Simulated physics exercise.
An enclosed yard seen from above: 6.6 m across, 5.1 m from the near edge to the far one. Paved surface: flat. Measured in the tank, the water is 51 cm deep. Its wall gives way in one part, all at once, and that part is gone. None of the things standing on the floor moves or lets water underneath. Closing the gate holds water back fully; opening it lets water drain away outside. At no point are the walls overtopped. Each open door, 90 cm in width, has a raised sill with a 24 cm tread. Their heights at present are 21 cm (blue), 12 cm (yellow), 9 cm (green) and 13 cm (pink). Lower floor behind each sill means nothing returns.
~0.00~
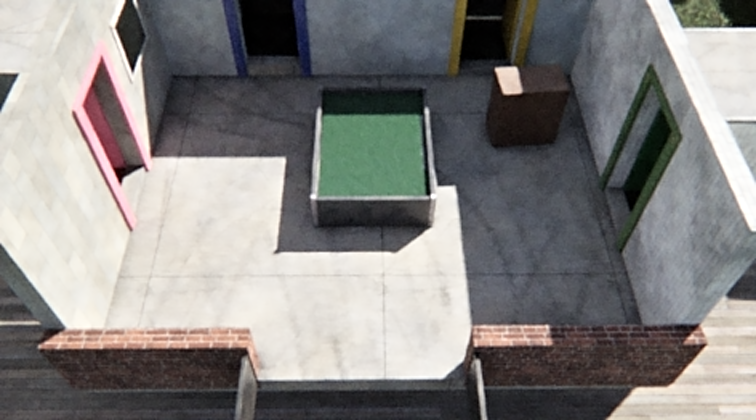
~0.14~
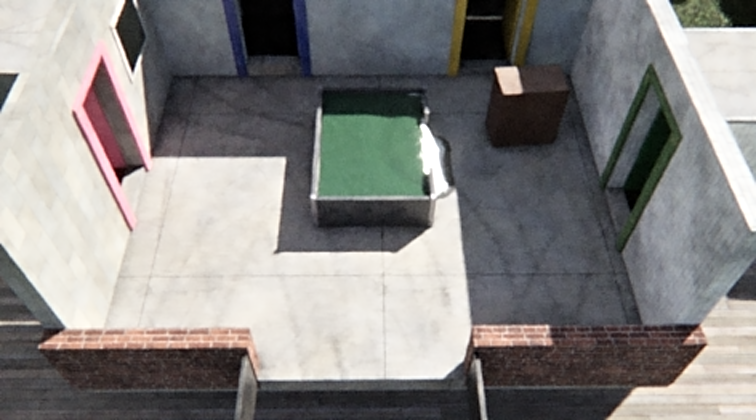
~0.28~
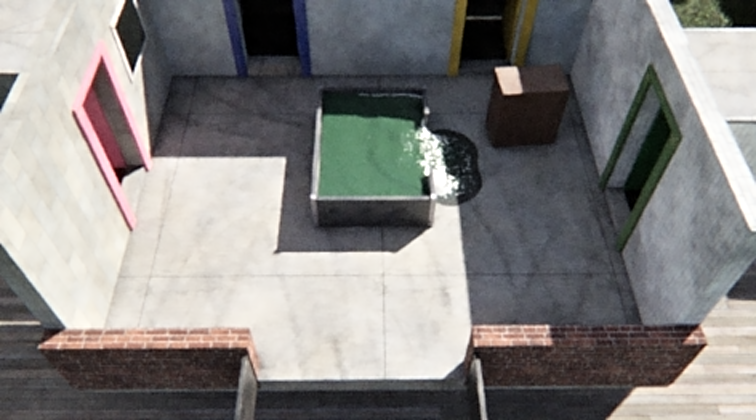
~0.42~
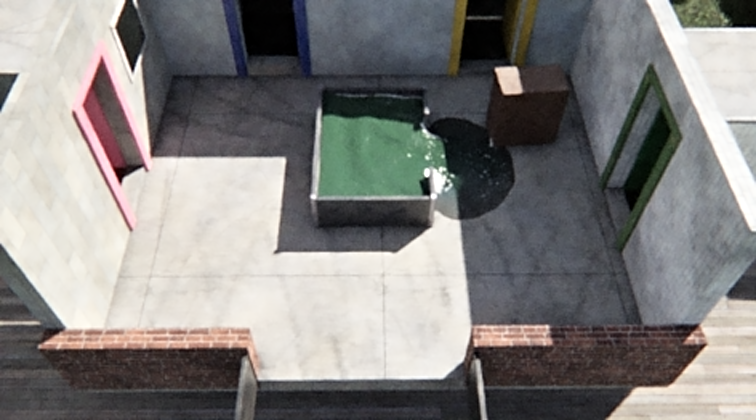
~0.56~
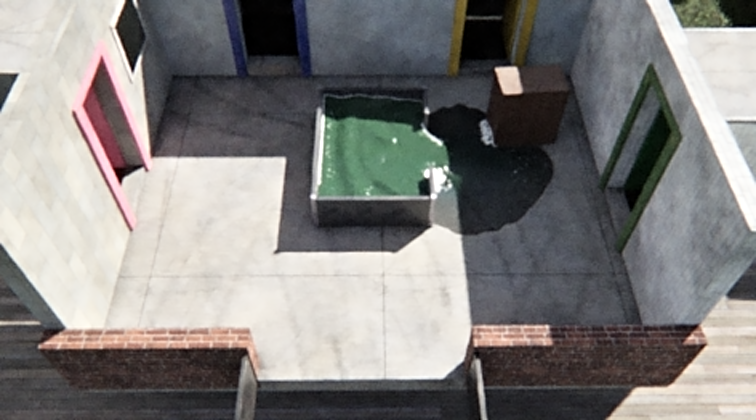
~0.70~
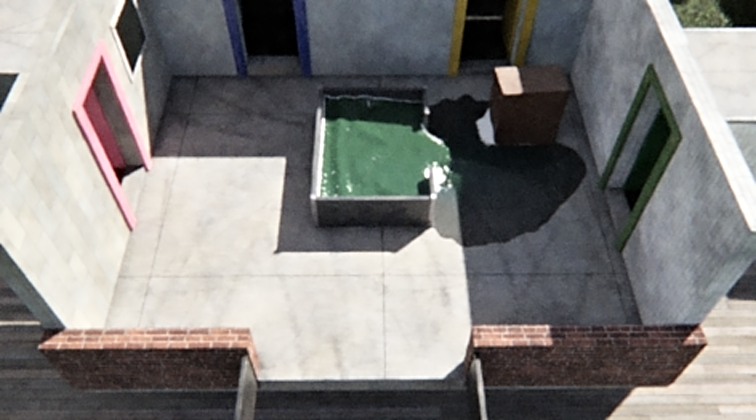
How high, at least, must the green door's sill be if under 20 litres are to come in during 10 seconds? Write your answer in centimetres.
I would say about 16 cm.
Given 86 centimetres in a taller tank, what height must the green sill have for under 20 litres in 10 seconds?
About 31 cm.
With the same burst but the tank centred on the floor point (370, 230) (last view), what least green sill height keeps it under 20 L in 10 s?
At least roughly 19 cm high.
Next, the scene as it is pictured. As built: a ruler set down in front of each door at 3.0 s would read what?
Centimetres: Blue = 1, yellow = 10, green = 17, pink = 0.
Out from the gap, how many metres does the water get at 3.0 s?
3.8 m.
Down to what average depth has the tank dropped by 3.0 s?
I'd put it at some 22 centimetres on average.
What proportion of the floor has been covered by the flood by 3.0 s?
35 %.
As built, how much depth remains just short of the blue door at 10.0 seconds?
Some 4.0 cm.
After 1.4 s water covers 20 % of the floor, deepest (32 cm) near (587, 156); 19 cm at the green door, 4 litres in over its 9 cm sill.
After 3.0 s water covers 35 % of the floor, deepest (23 cm) near (640, 343); 17 cm at the green door, 75 litres in over its 9 cm sill.
After 10.0 s water covers 95 % of the floor, deepest (8 cm) near (120, 271); 6 cm at the green door, 109 litres in over its 9 cm sill.
At the green door as built, the water arrived by 1.1 s and peaked near 21 cm at 2.0 s.
With a sill of 13 cm, 48 litres would have come in within the 10 s; with 20.5 cm, 4 litres. So under 20 litres takes about 16 cm.
